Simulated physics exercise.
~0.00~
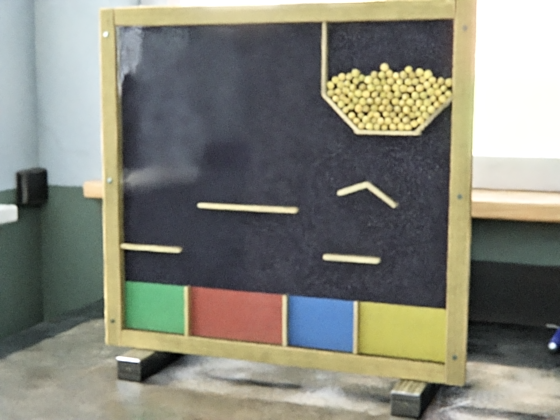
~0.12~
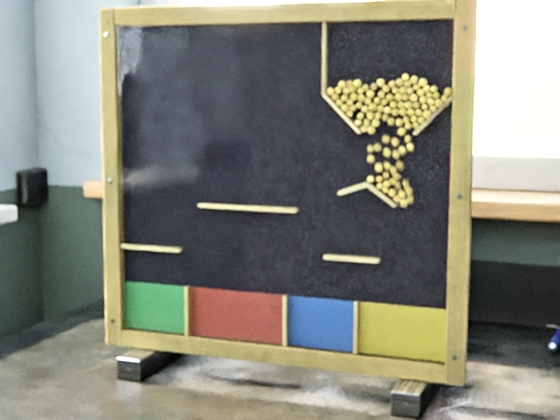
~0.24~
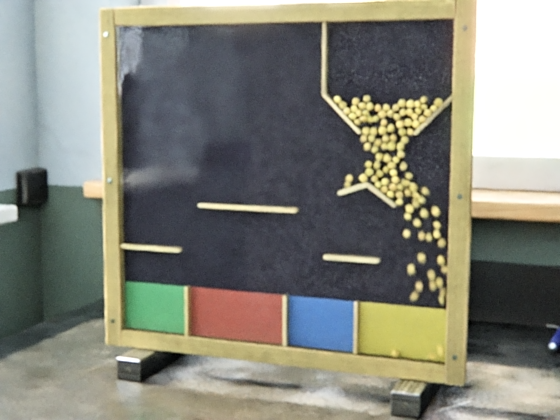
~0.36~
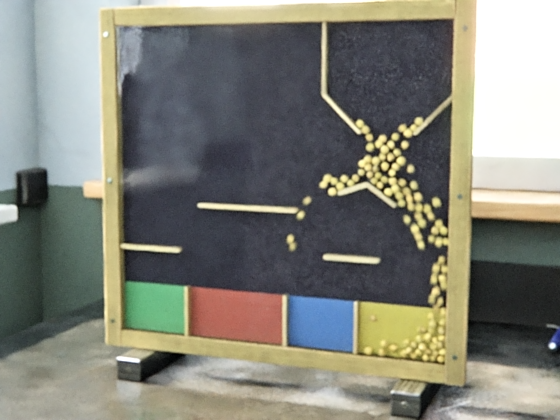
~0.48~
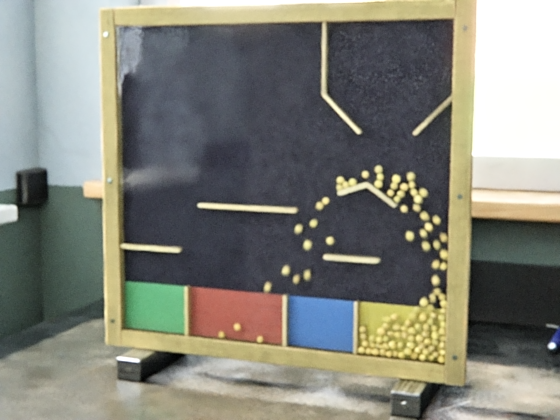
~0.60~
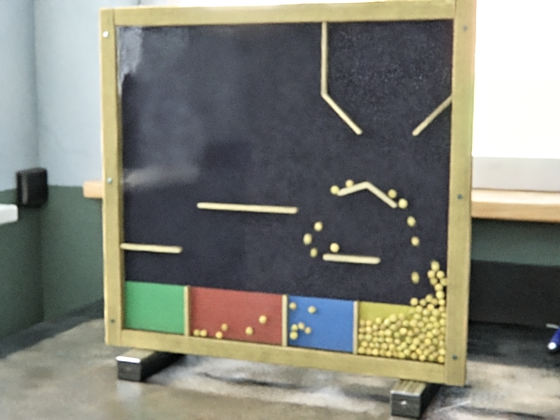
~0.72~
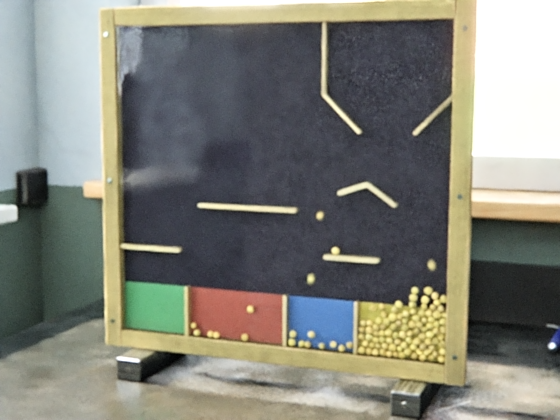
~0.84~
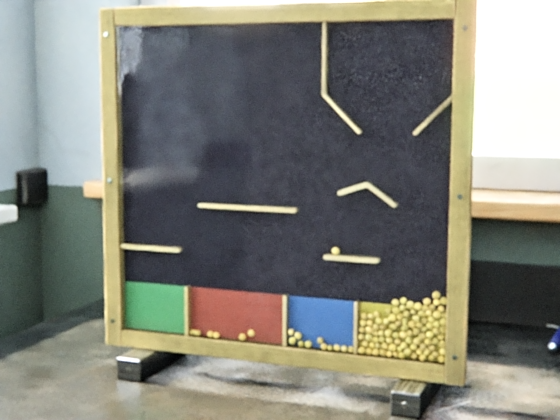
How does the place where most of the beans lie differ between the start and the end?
At the start the beans are all gathered in the hopper at the upper right of the chute. By the end most of them lie in a heap in the yellow bin at the lower right.
On a grey tabletop, an upright framed chute releases yellowish beans from its upper-right hopper onto a peaked ledge; most pour down its right side. They end heaped in the yellow bin, with a few in blue and red, one on a lower ledge, and green empty.
